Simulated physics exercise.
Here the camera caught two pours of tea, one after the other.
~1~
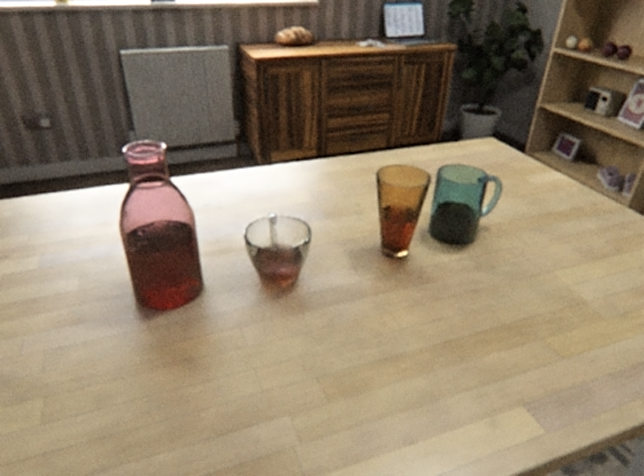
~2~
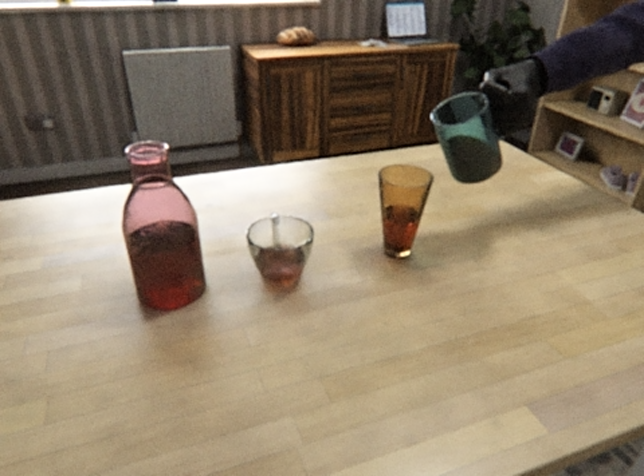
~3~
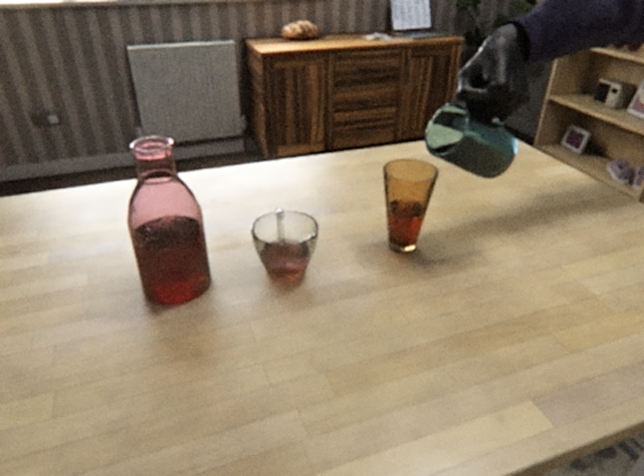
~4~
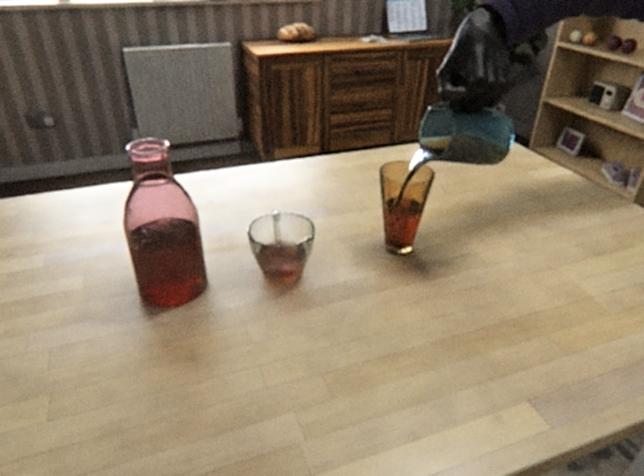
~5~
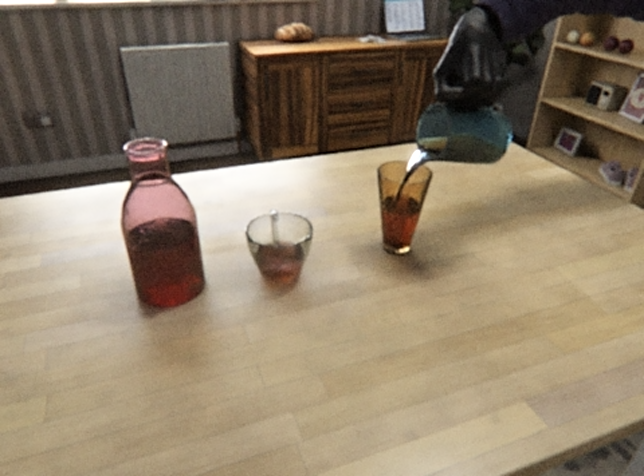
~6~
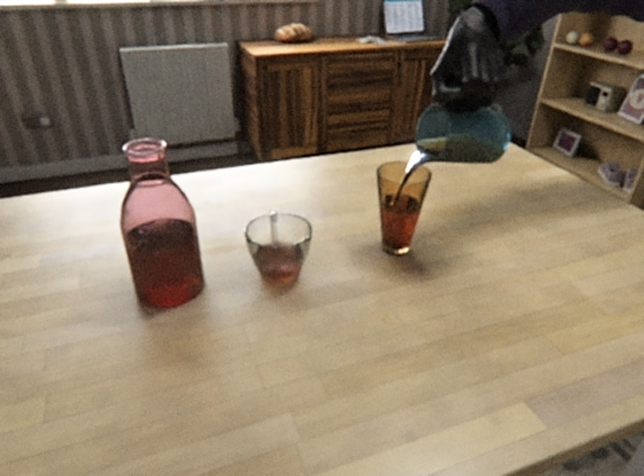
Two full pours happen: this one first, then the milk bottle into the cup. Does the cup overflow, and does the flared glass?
The cup cannot contain it, the flared glass contains the lot.
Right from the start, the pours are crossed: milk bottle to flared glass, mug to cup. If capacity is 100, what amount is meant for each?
That comes to some 190 per cent for the first, and some 60 per cent for the second.
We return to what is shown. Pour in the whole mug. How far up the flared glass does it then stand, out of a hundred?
I'd guess some 80 per cent.
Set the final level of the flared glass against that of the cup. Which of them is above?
Answer: The flared glass on the right.
Soon after, the flared glass is about two thirds full.
Later, the flared glass is about three quarters full.
In the end, the cup is full to the brim and has run over; the flared glass is about three quarters full.
